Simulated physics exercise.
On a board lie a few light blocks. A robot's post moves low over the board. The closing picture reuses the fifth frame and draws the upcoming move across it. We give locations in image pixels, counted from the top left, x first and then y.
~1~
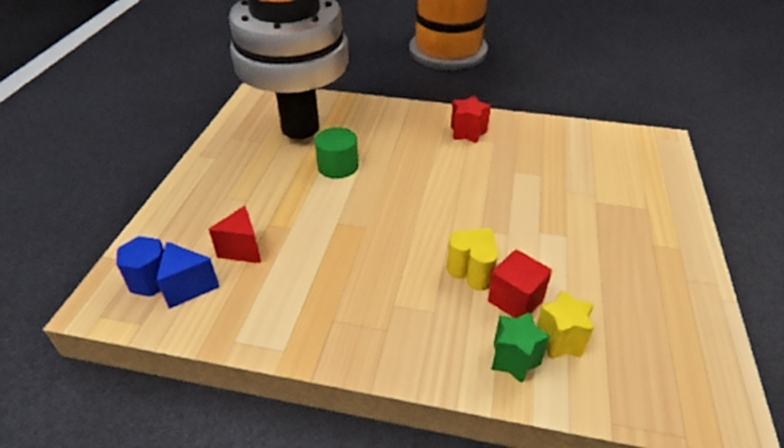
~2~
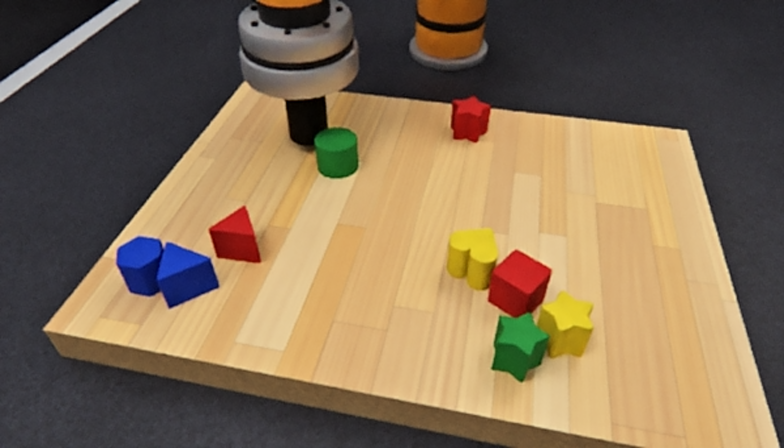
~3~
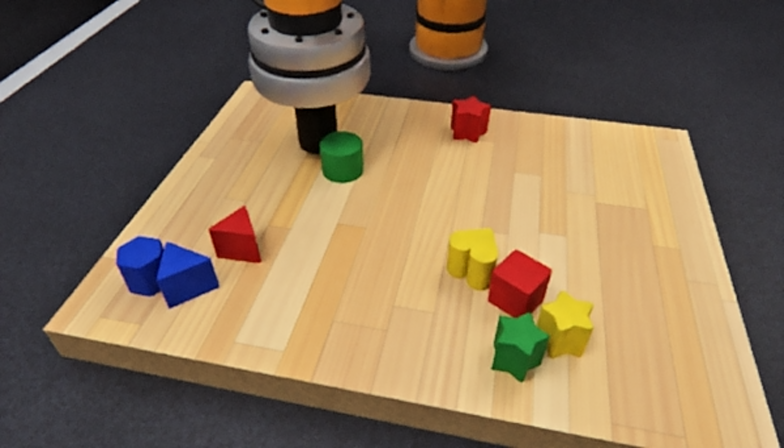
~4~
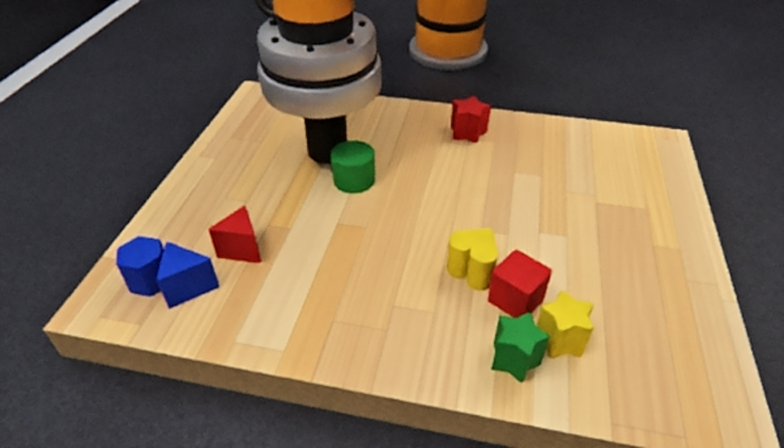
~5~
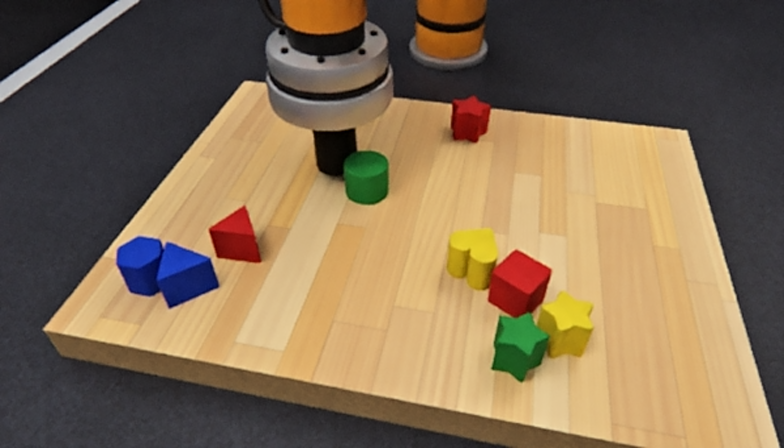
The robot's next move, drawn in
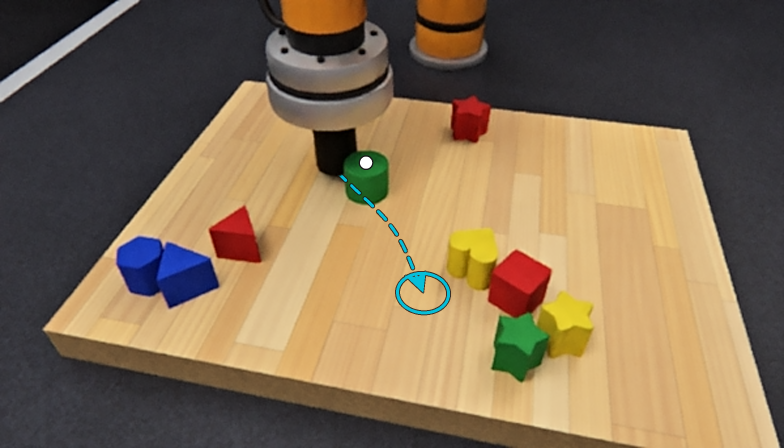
At the start, a robot's dark post hangs low at the back left of a wooden board, beside a green cylinder among scattered red, blue, yellow and green blocks. The post moves right to the cylinder, then pushes it a short way right and toward the viewer, while the other blocks stay still.
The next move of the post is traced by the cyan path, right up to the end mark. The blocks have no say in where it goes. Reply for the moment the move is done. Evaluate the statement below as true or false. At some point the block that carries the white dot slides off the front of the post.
Answer: True.
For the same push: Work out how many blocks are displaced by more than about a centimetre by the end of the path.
By the end, one block will have moved.
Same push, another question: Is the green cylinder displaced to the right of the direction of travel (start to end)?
Going by the path, no.
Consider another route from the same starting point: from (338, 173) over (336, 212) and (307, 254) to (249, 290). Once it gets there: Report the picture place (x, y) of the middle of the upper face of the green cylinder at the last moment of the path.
Its top face will be centred at roughly (381, 179).
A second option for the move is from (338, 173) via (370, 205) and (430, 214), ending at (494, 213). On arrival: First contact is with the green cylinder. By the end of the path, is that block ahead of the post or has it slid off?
Beside or behind it.
Drawn move, from (338, 173) over (371, 204) and (402, 243) to (423, 292); the dot is on the green cylinder.
The first path, step by step. One third of the way, post (371, 196); green cylinder (412, 190).
Two thirds of the way, post (402, 234); green cylinder (450, 208).
At the end, post (424, 283); green cylinder (451, 209); yellow heart block still.
